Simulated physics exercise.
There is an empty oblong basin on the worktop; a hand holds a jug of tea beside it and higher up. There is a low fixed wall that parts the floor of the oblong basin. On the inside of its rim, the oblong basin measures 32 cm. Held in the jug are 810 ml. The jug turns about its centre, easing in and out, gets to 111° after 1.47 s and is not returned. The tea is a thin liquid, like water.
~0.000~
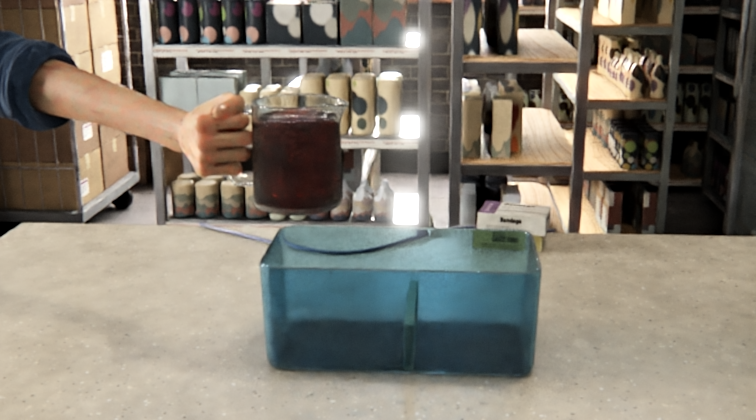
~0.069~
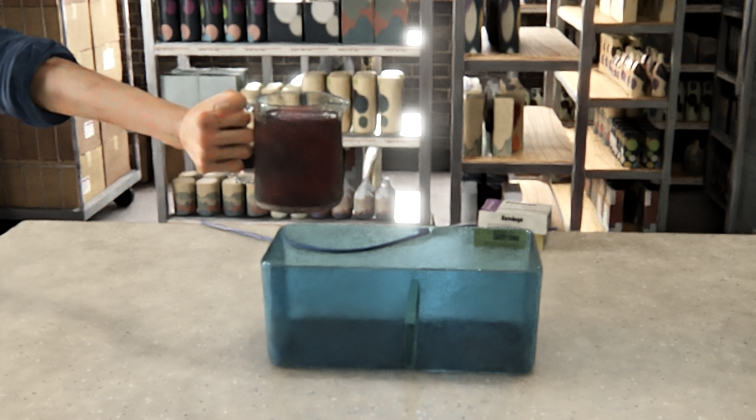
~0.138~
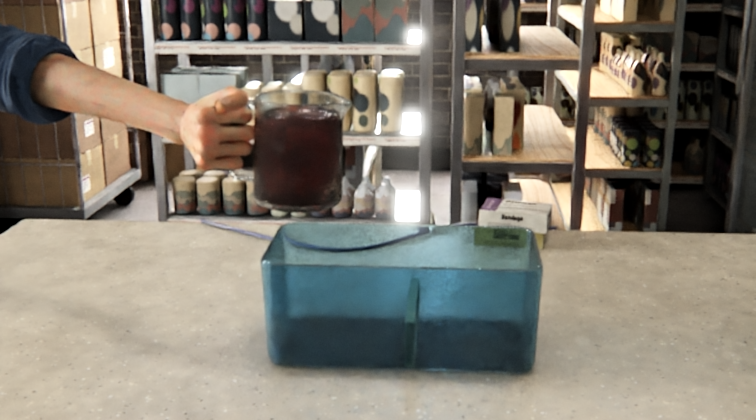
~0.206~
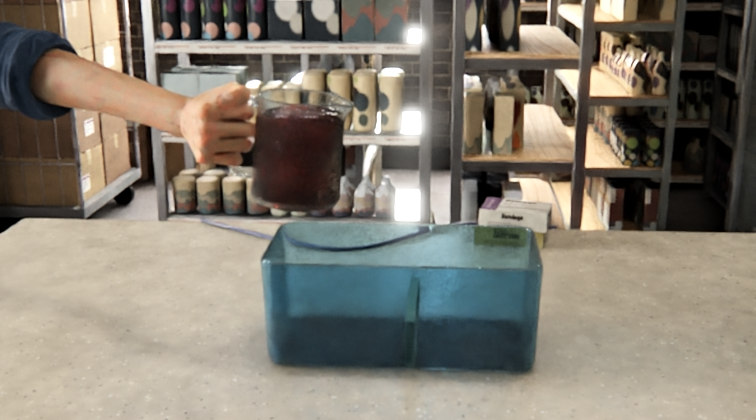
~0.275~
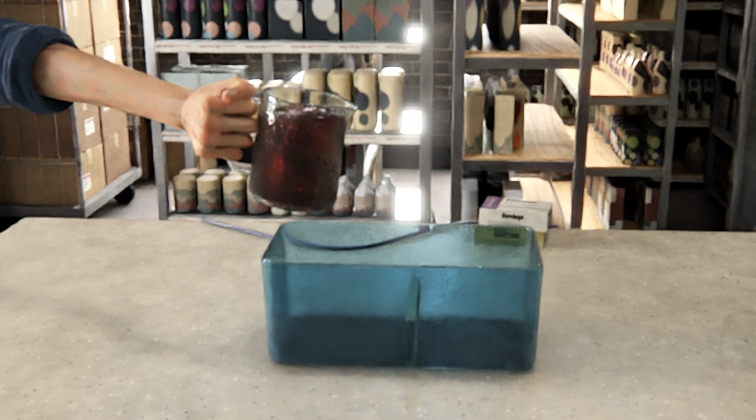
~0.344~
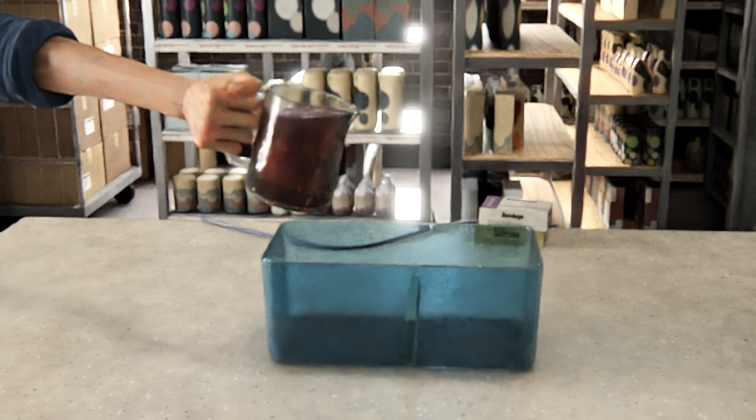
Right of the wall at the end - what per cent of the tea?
Near 58 per cent.
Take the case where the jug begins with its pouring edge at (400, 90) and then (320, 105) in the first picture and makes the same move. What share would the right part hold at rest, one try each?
Around 95 per cent first, around 5 per cent next.
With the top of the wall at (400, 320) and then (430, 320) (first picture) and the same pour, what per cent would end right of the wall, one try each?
Respectively close to 75 and 35 %.
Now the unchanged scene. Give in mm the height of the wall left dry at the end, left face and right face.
The left comes to roughly 44 mm and the right to roughly 34 mm.
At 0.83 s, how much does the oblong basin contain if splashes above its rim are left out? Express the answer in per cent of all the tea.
Roughly 7 percent of it.
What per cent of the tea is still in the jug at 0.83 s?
Near 80 in a hundred.
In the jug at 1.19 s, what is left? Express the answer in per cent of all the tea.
About 28 per cent.
After 0.83 s the tilt is 67° and 81 per cent is still to pour, 1 is left of the wall and 6 right of it.
After 1.19 s the tilt is 101° and 27 per cent is still to pour, 11 is left of the wall and 48 right of it.
After 1.56 s the tilt is 111° and 1 per cent is still to pour, 39 is left of the wall and 58 right of it.
After 1.97 s the tilt is 111° and 0 per cent is still to pour, 41 is left of the wall and 58 right of it.
In the end 41 per cent lies left of the wall, 58 right of it and 0 outside.
